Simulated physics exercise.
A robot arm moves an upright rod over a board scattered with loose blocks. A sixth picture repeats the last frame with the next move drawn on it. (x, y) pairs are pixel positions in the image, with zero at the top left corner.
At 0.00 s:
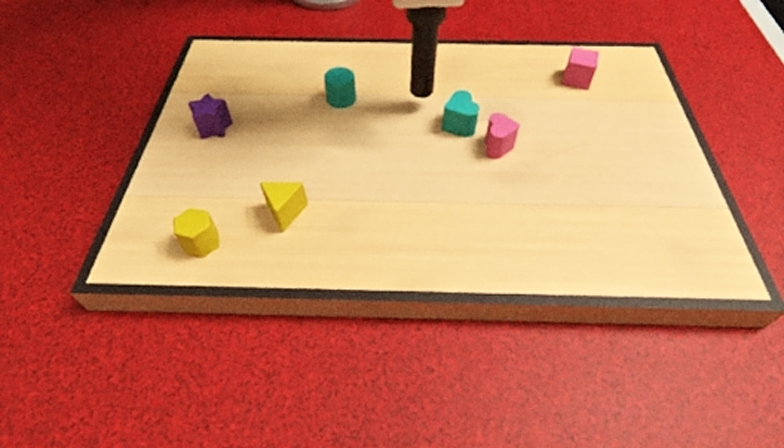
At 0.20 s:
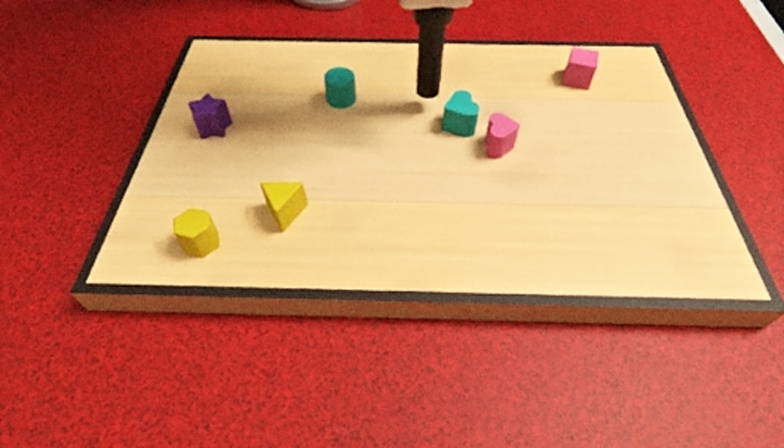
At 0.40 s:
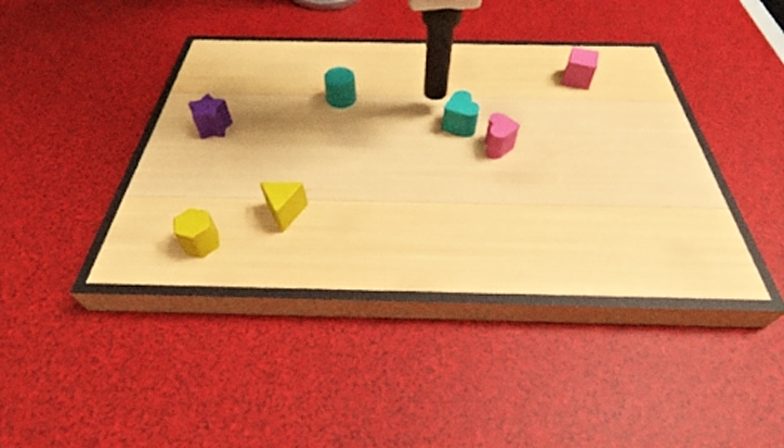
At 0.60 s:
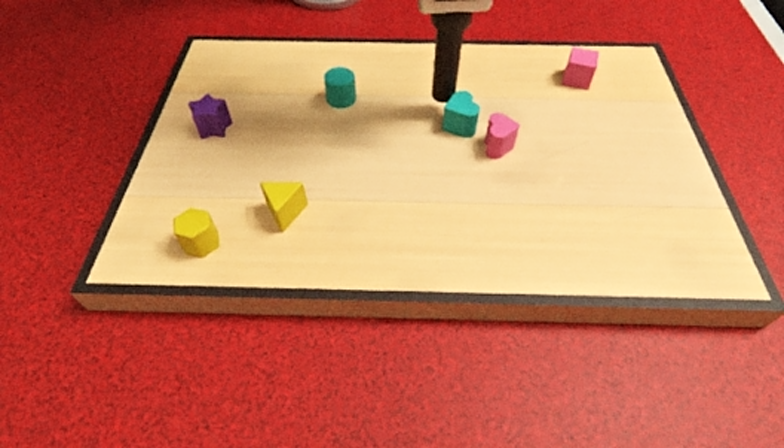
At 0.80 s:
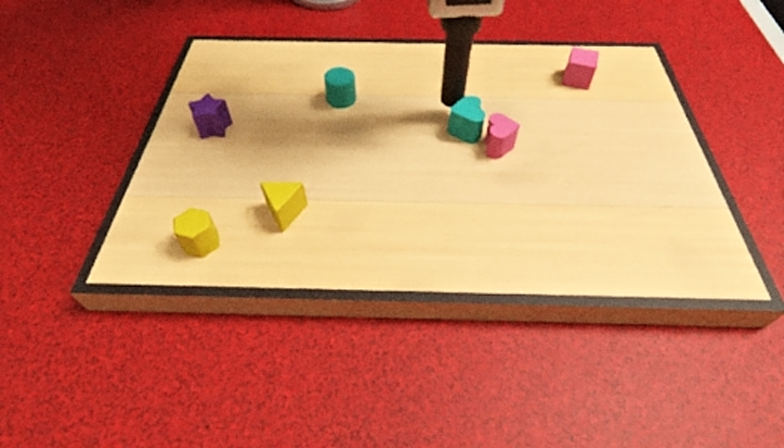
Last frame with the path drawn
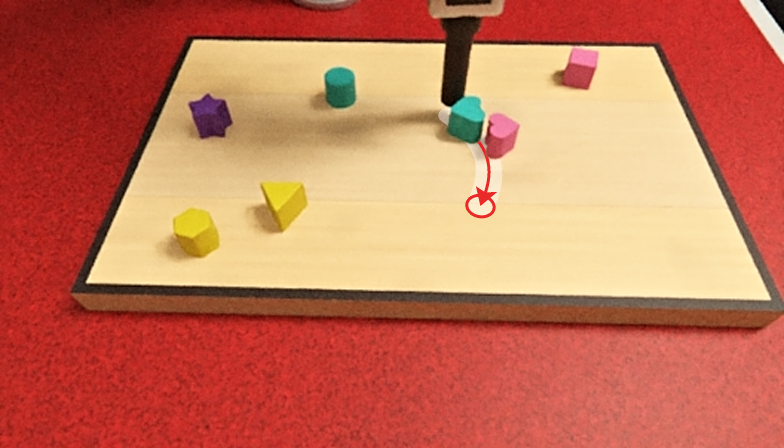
On a wooden board, a black rod moves right and nudges the turquoise heart slightly.
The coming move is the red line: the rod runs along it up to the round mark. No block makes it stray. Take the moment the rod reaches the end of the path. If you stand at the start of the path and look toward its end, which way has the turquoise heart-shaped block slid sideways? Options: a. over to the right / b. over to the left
b: Over to the left.
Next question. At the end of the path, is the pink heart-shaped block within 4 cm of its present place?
No - that is not the case.
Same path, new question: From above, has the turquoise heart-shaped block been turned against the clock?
Going by the path, yes.
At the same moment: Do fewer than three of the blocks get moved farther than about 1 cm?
Going by the path, yes.
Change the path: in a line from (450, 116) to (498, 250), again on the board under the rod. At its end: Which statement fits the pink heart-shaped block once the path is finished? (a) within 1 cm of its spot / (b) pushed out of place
Option b.
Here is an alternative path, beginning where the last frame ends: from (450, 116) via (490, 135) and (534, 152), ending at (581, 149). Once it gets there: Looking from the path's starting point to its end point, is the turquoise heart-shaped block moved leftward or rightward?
Slides right.
Path on the board, from (450, 116) through (477, 140) and (489, 172) to (480, 206).
What follows on the original path. One third of the way, rod at (480, 125); turquoise heart-shaped block at (498, 134); pink heart-shaped block at (525, 141).
Two thirds of the way, rod at (493, 157); turquoise heart-shaped block at (522, 163), turned 30° anticlockwise; pink heart-shaped block at (547, 155), turned 40° anticlockwise.
At the end, rod at (484, 191); turquoise heart-shaped block at (523, 165), turned 35° anticlockwise; pink heart-shaped block at (547, 155), turned 40° anticlockwise.
